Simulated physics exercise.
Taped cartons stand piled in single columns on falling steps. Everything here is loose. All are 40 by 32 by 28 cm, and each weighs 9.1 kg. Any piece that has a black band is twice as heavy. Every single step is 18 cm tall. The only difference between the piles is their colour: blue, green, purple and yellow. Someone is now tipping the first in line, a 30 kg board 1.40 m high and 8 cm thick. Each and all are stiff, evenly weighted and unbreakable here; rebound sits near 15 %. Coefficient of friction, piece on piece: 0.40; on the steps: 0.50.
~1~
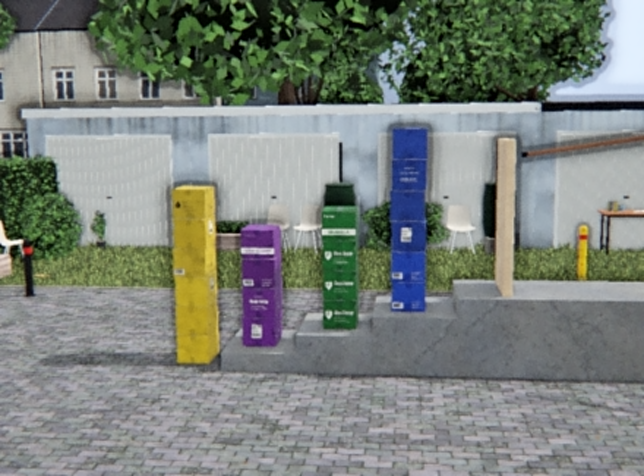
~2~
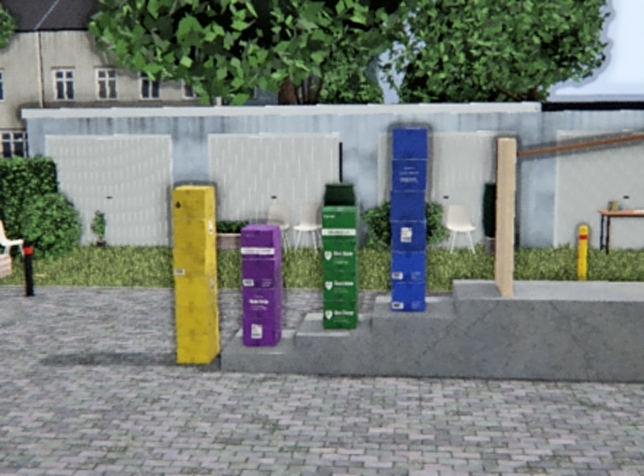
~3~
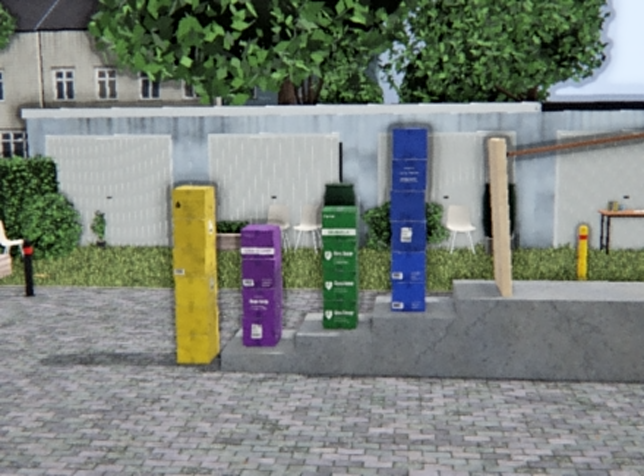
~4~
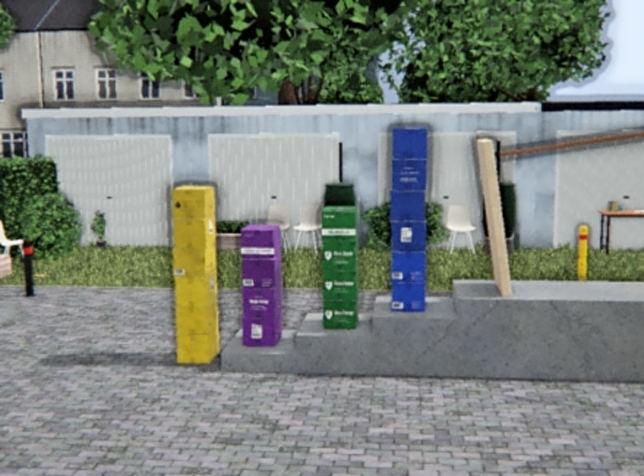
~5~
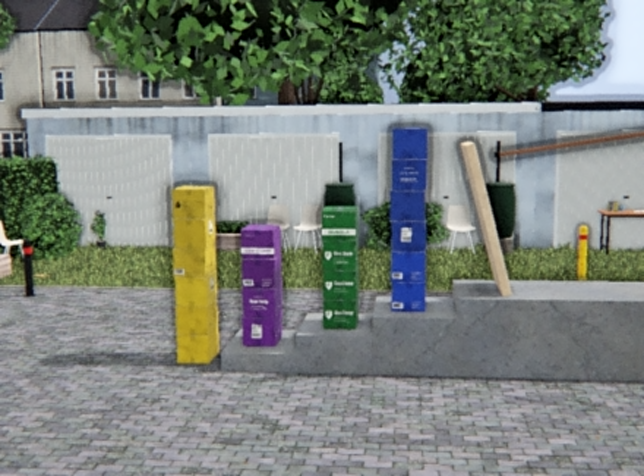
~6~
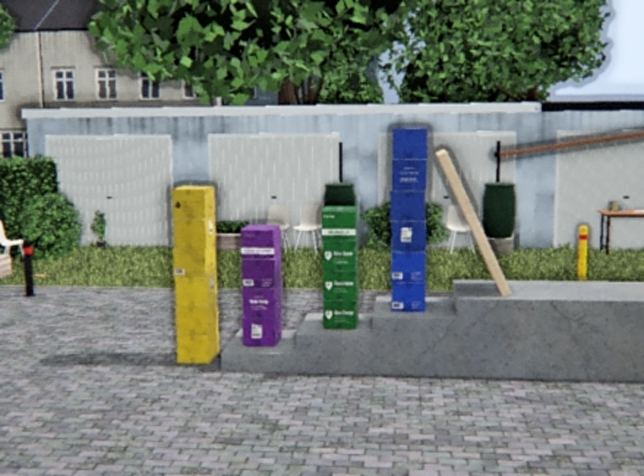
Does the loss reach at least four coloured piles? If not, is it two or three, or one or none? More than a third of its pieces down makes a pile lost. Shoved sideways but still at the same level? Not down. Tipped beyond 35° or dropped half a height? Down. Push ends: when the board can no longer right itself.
Yes, at least four.
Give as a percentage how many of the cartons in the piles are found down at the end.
The share is about 90 in a hundred.
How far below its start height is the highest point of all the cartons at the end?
Some 120 cm lower.
Then, 1.34 s past the last view, board 74° from upright; 6 of the 20 cartons down; top blue carton 29° from how it stood, 32 cm lower; top green carton 21° from how it stood, 10 cm lower.
Then, 2.28 s past the last view, board 79° from upright; 18 of the 20 cartons down; top green carton 61° from how it stood, 47 cm lower; top yellow carton 58° from how it stood, 61 cm lower.
In the end, board 79° from upright; 18 of the 20 cartons down; top yellow carton upside down; top purple carton 57° from how it stood, 89 cm lower. Wrecked, blue, green, purple and yellow. From the last view, middles, top purple carton near (80, 327).
